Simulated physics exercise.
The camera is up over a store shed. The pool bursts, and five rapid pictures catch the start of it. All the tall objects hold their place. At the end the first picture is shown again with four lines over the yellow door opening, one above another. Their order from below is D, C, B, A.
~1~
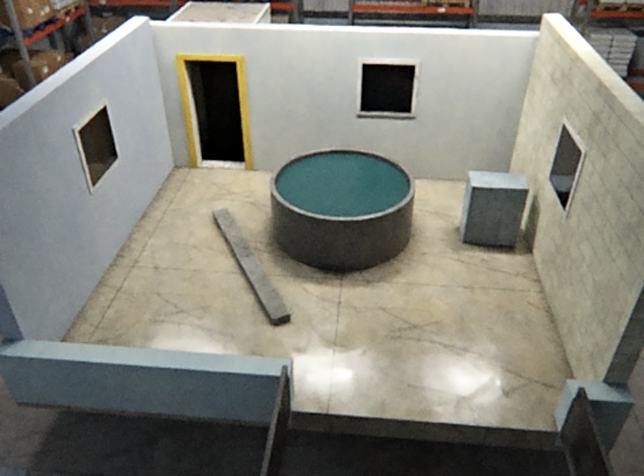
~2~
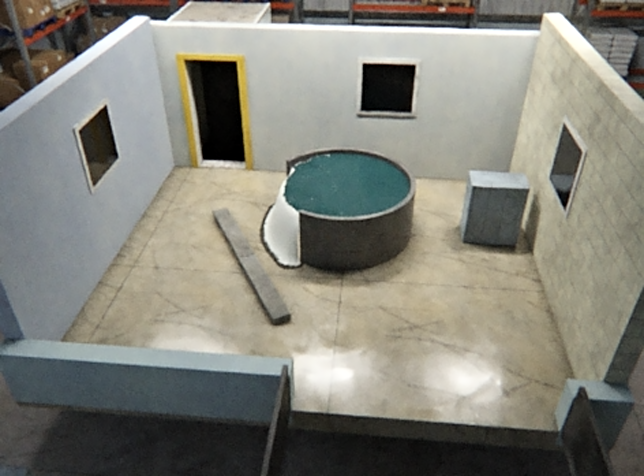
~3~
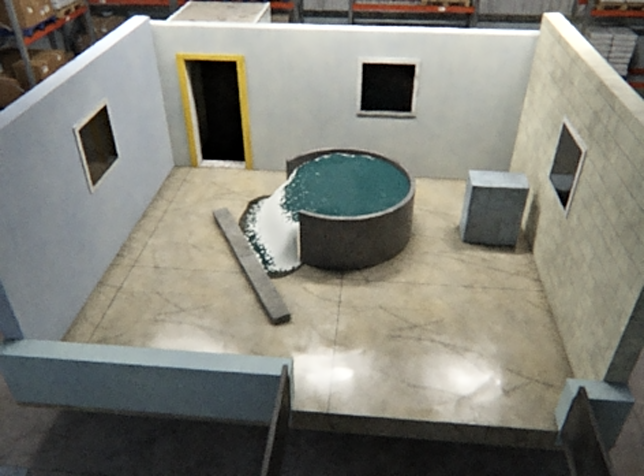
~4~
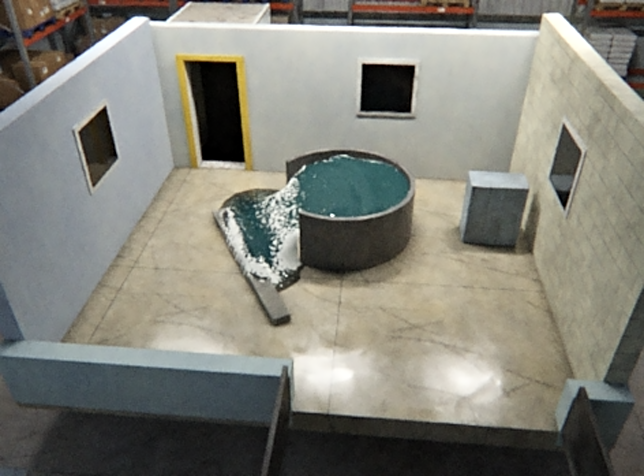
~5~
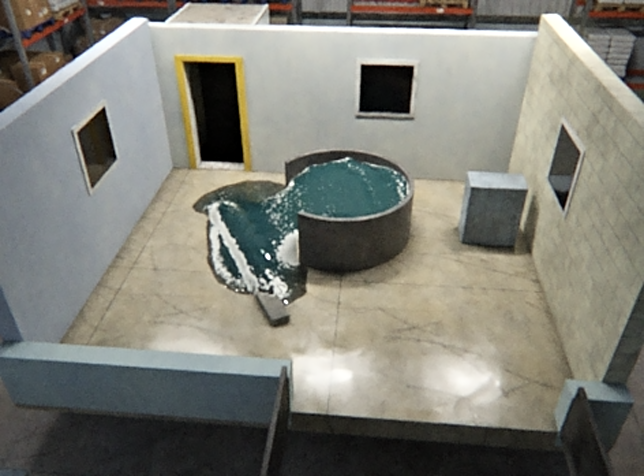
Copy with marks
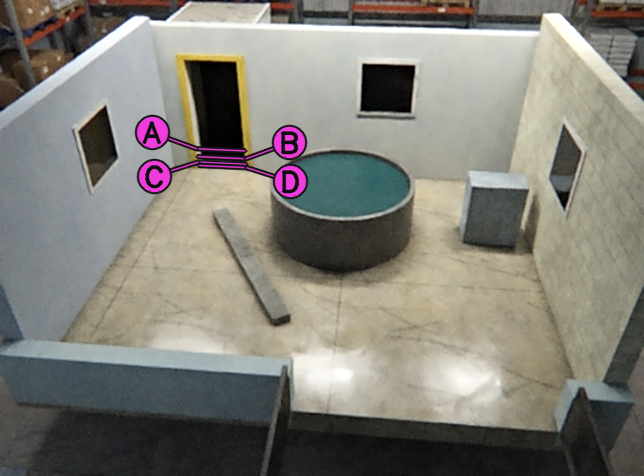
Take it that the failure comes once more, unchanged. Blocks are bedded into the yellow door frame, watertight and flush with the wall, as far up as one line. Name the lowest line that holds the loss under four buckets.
The limit is B.
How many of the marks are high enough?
Two.
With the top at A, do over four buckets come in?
No.
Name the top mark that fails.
That would be C.
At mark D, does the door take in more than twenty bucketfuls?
Yes.
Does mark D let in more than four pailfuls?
Yes, that goes wrong.
On the marked copy, A at (220, 149); B at (221, 157); C at (222, 163); D at (222, 166); from the bottom up D, C, B, A.
Choosing A, nothing gets over.
Choosing B, a bucket or two gets in.
Choosing C, about 13 bucketfuls get in.
Choosing D, dozens of bucketfuls pour in.
